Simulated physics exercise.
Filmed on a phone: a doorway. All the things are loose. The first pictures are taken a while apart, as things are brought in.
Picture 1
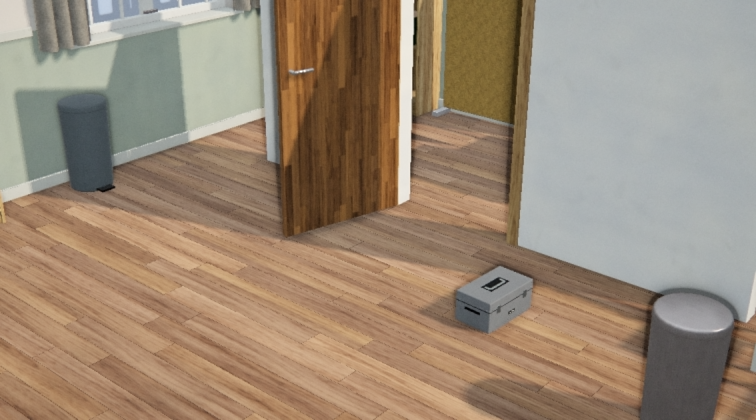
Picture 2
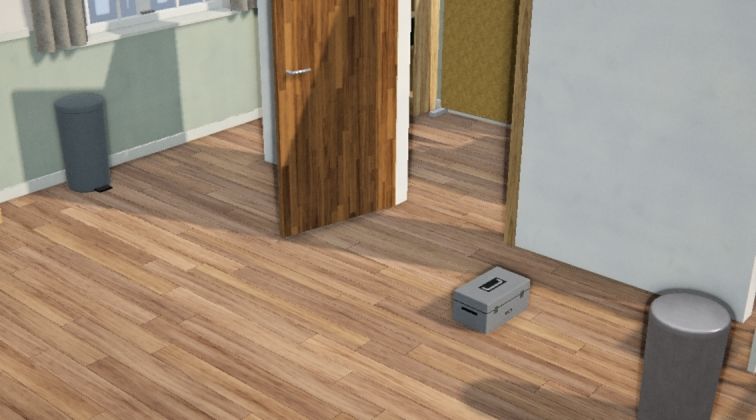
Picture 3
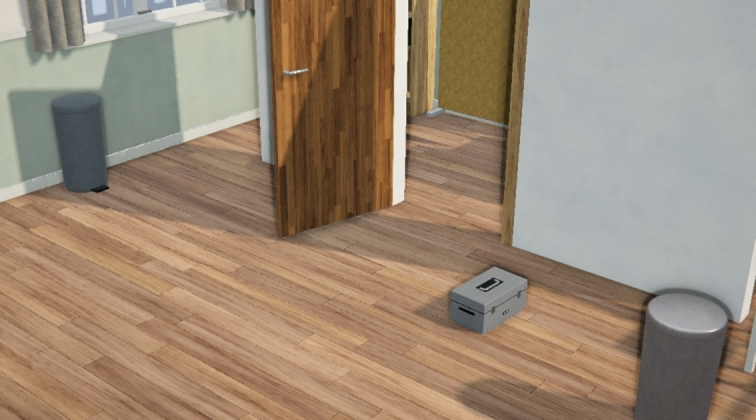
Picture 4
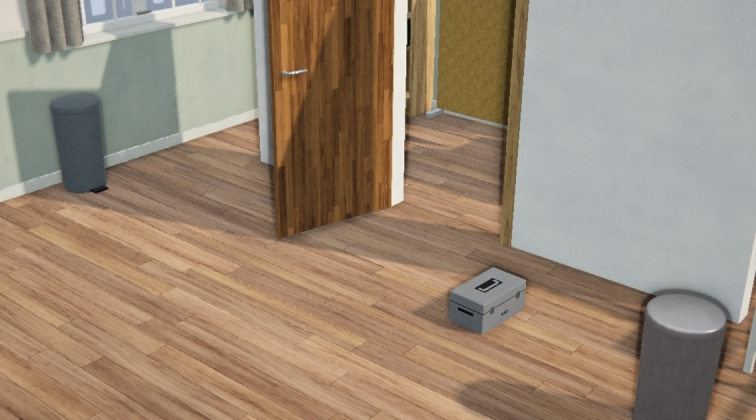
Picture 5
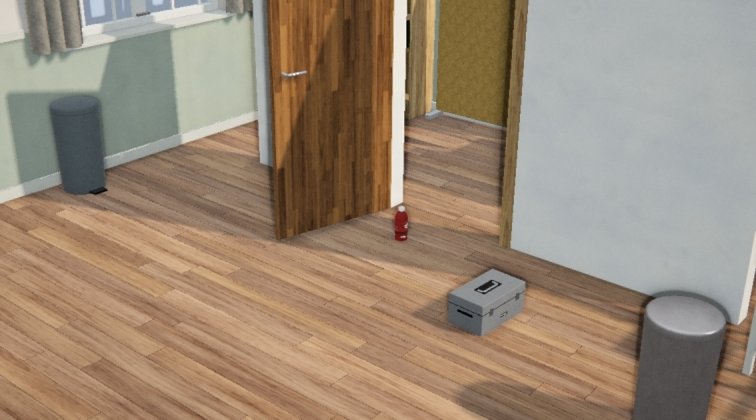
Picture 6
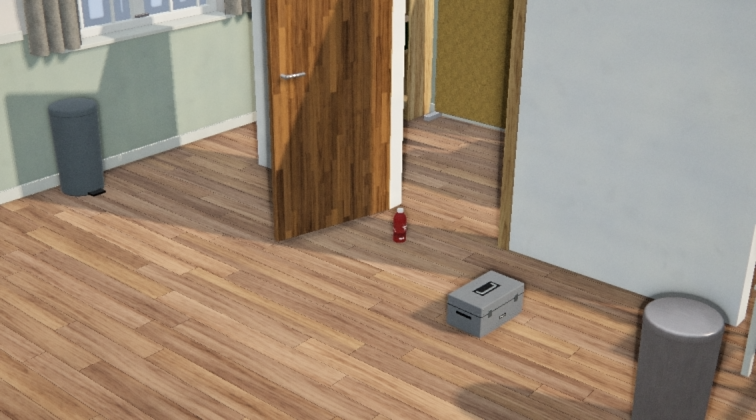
A small red bottle appears on the wooden floor by the free edge of a wide-open brown door partway through, while everything else stays put and the view shifts only very slightly. The room is seen from above at an angle, with pale green and whitish walls and a curtained window at upper left. A grey toolbox sits right of centre, between a dark bin at left and a grey one at lower right.
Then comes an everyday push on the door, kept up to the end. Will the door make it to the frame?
In the end the door shuts.
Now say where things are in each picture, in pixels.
Door wide open and still; grey toolbox (494, 299), in the first picture.
Door wide open and still; grey toolbox (492, 299), in the second picture.
Door wide open and still; grey toolbox (489, 300), in the third picture.
Door wide open and still; grey toolbox (488, 300), in the fourth picture.
Door wide open and still; grey toolbox (487, 302), in the fifth picture.
Door wide open and still; red bottle (400, 225); grey toolbox (486, 303), in the sixth picture.
Then, 1.30 s on from there, door at 65°.
Then, 2.10 s on from there, door at 30°; red bottle shifted well along near (424, 223).
Then, 2.60 s on from there, door at 9°; red bottle shifted well along near (448, 217).
In the end, door at 0°; moved from the start, red bottle; grey toolbox unmoved. At the end, from the last picture's camera, red bottle near (457, 213).
